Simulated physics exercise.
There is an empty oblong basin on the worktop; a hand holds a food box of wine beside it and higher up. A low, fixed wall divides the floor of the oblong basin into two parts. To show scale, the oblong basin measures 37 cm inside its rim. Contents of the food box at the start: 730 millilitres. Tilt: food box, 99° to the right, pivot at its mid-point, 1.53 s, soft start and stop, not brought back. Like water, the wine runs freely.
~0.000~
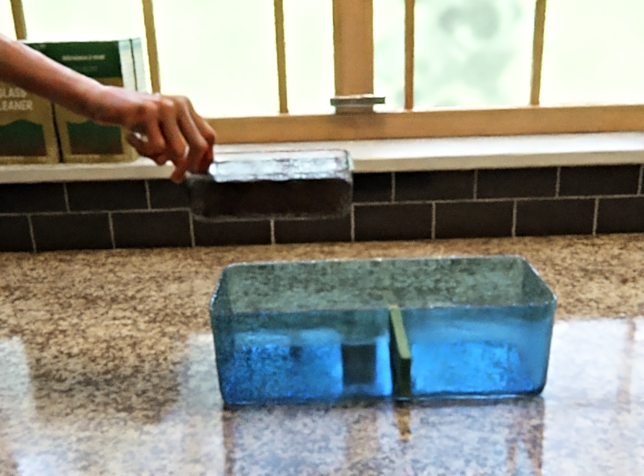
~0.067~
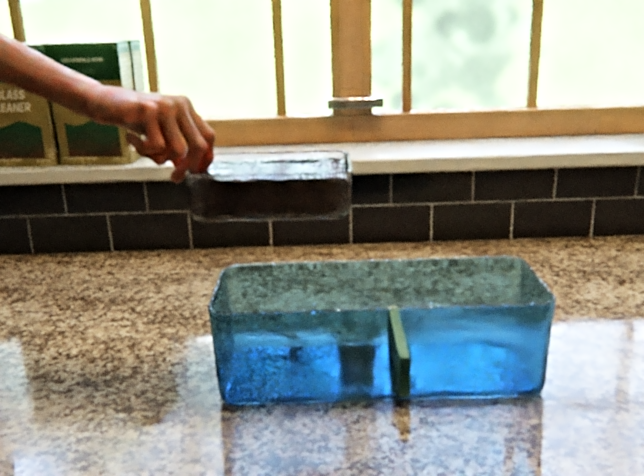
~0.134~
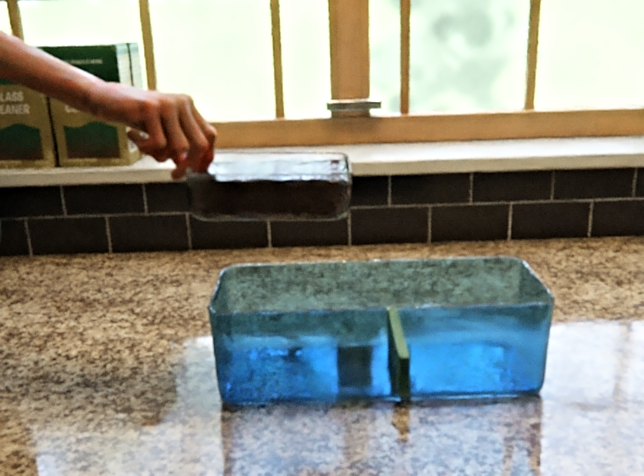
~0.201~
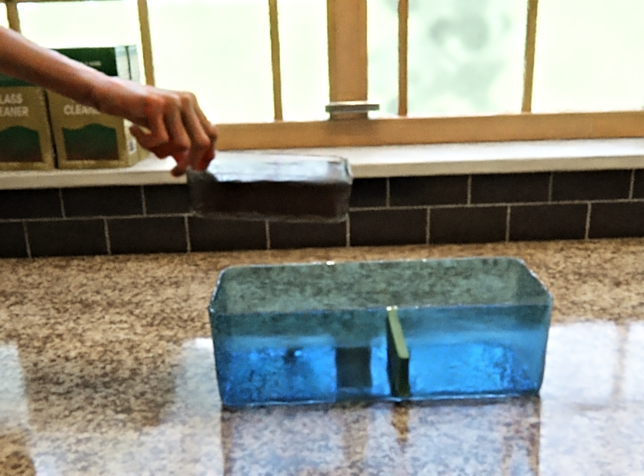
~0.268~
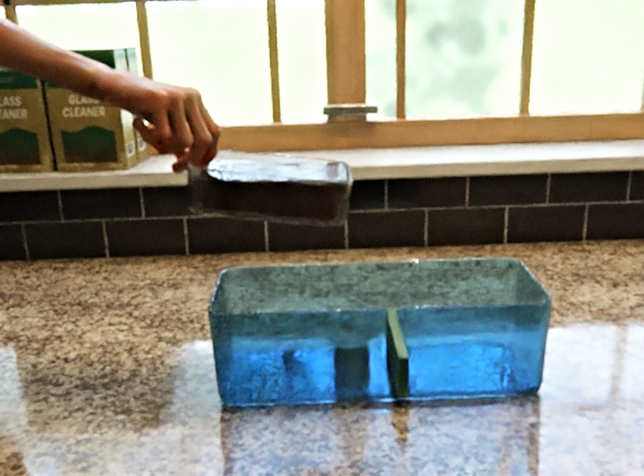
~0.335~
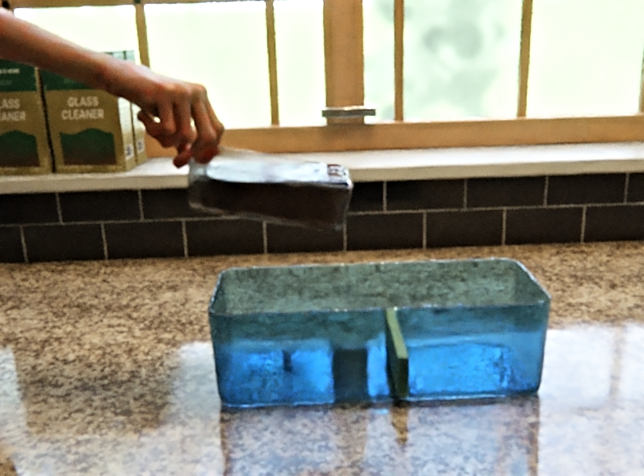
A hand-held clear box of dark liquid tilting slightly down to the right above a blue divided basin on a speckled countertop.
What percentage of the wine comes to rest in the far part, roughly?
59 %.
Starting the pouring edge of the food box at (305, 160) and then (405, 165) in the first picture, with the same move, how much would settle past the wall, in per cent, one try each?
About 5 %, then about 75 %.
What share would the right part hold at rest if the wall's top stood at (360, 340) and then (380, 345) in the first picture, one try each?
I'd put it at about 70 per cent for the first and about 60 per cent for the second.
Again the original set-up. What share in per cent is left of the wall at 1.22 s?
Reading: Approx. 26 per cent.
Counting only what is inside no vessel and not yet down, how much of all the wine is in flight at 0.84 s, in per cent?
Estimate: About 34 % of all of it.
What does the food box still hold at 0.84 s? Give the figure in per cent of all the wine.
At that time about 22 in a hundred parts are still held.
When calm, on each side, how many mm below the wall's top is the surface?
Near 40 mm for the left and near 28 mm for the right.
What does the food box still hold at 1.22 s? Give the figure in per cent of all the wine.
I reckon near 5 per cent still sits there.
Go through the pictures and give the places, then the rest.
The first frame shows tilt 0°; pouring edge (350, 161); surface from (197, 170) to (348, 166); the oblong basin's rim runs from (217, 289) to (540, 279); the wall's top is at (399, 331).
The second frame shows tilt 0°; pouring edge (349, 163); surface from (197, 171) to (348, 167).
The third frame shows tilt 2°; pouring edge (349, 165); surface from (197, 171) to (347, 168).
The fourth frame shows tilt 4°; pouring edge (350, 168); surface from (197, 170) to (347, 170).
The fifth frame shows tilt 7°; pouring edge (350, 173); surface from (197, 171) to (348, 171).
The sixth frame shows tilt 11°; pouring edge (350, 180); surface from (198, 172) to (350, 174); 1 per cent is over the edge.
After 0.84 s the tilt is 57° and 22 per cent is still to pour, 4 is left of the wall and 37 right of it.
After 1.22 s the tilt is 89° and 5 per cent is still to pour, 25 is left of the wall and 59 right of it.
After 1.61 s the tilt is 99° and 0 per cent is still to pour, 32 is left of the wall and 59 right of it.
After 2.03 s the tilt is 99° and 0 per cent is still to pour, 32 is left of the wall and 59 right of it.
In the end 32 per cent lies left of the wall, 59 right of it and 9 outside.
